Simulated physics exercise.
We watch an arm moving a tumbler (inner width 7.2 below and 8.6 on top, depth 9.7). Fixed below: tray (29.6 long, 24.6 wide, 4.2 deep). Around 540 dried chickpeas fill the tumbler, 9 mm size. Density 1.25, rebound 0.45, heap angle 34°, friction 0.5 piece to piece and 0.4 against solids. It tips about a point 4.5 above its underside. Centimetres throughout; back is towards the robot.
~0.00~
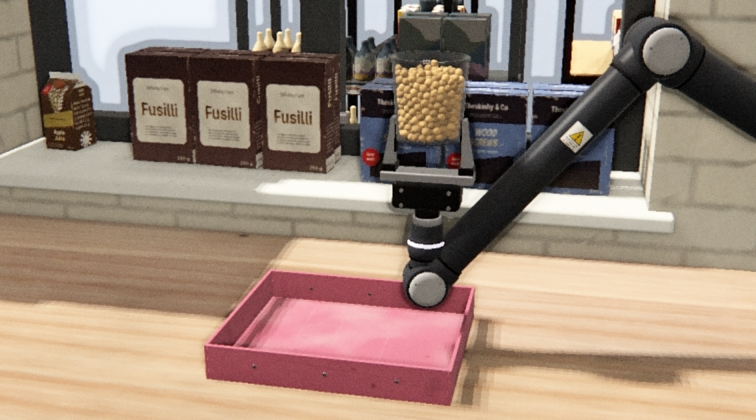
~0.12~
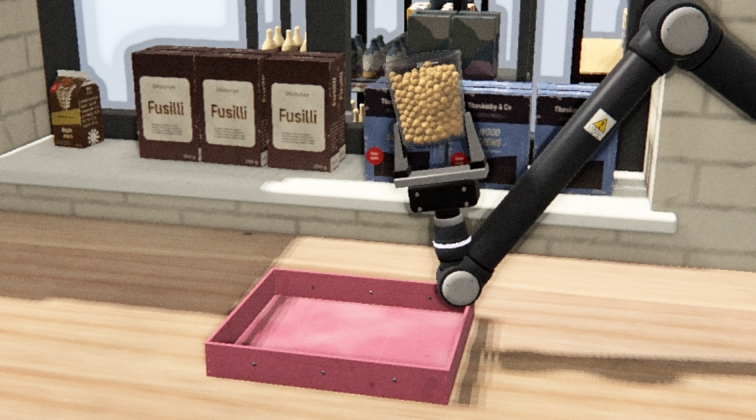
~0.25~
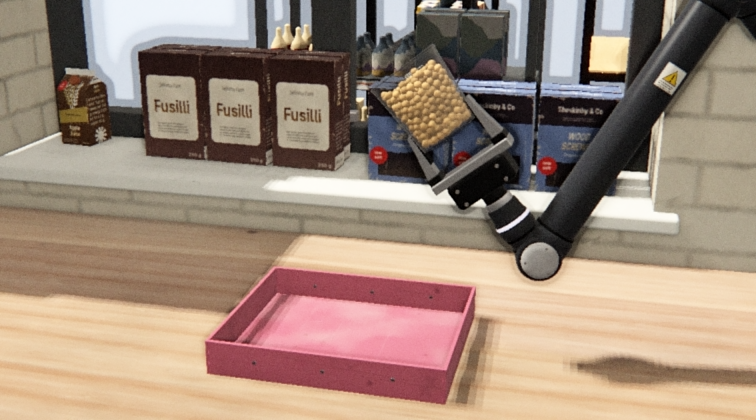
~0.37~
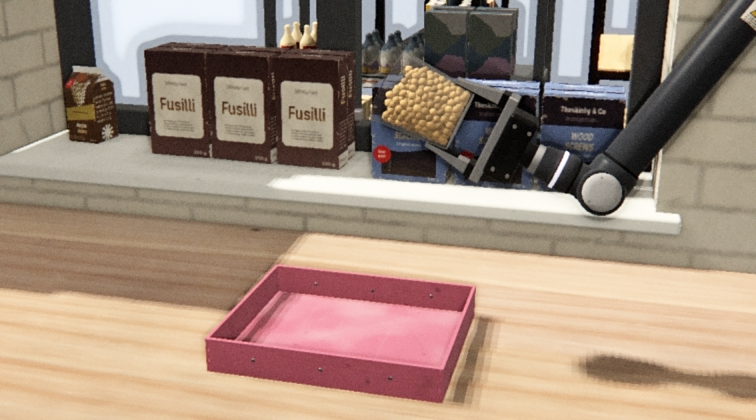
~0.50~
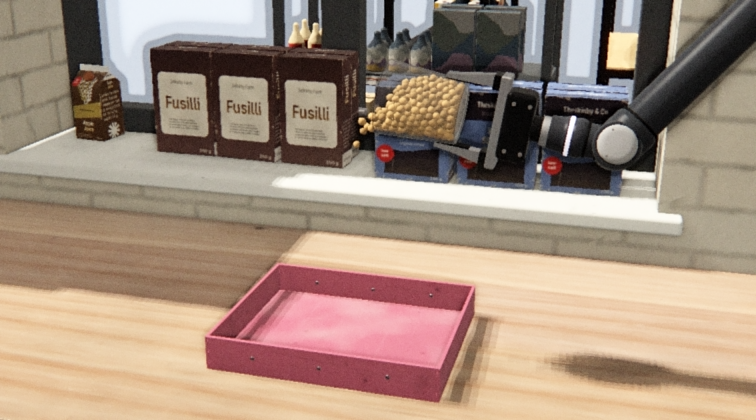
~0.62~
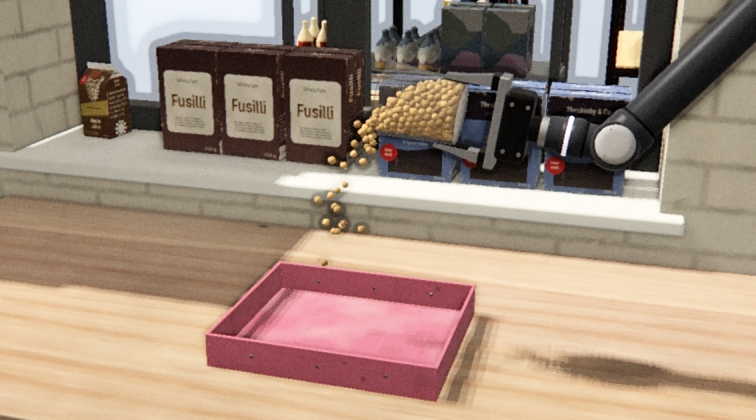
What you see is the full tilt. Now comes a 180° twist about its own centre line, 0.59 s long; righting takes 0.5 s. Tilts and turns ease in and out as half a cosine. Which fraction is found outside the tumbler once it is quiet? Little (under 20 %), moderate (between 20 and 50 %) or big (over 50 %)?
A moderate share, between 20 and 50 %, ends outside the tumbler.
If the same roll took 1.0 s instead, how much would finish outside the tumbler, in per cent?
Then about 40 per cent.
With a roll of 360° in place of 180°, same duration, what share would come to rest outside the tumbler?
In that case some 35 per cent.
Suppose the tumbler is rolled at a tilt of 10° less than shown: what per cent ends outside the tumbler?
About 15 per cent.
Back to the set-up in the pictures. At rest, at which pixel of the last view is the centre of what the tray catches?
Near (306, 331).
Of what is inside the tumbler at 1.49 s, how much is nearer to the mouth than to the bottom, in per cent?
Roughly 40 per cent.
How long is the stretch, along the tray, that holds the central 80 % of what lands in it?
About 20 cm.
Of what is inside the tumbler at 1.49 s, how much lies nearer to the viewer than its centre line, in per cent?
Some 55 per cent.
By 1.06 s, tipped 82°, highest piece 36 above the table; 426 in the tumbler, 73 in the tray, 36 in flight or on a rim.
By 1.49 s, tipped 33°, highest piece 37 above the table; 364 in the tumbler, 160 in the tray, 1 on the table or floor, 10 in flight or on a rim.
By 1.91 s, upright, highest piece 37 above the table; 364 in the tumbler, 170 in the tray, 1 on the table or floor.
By 2.61 s, upright, highest piece 37 above the table; 364 in the tumbler, 170 in the tray, 1 on the table or floor.
Final count, 364 in the tumbler, 170 in the tray, 1 on the table or floor. That is 32 % outside the tumbler.
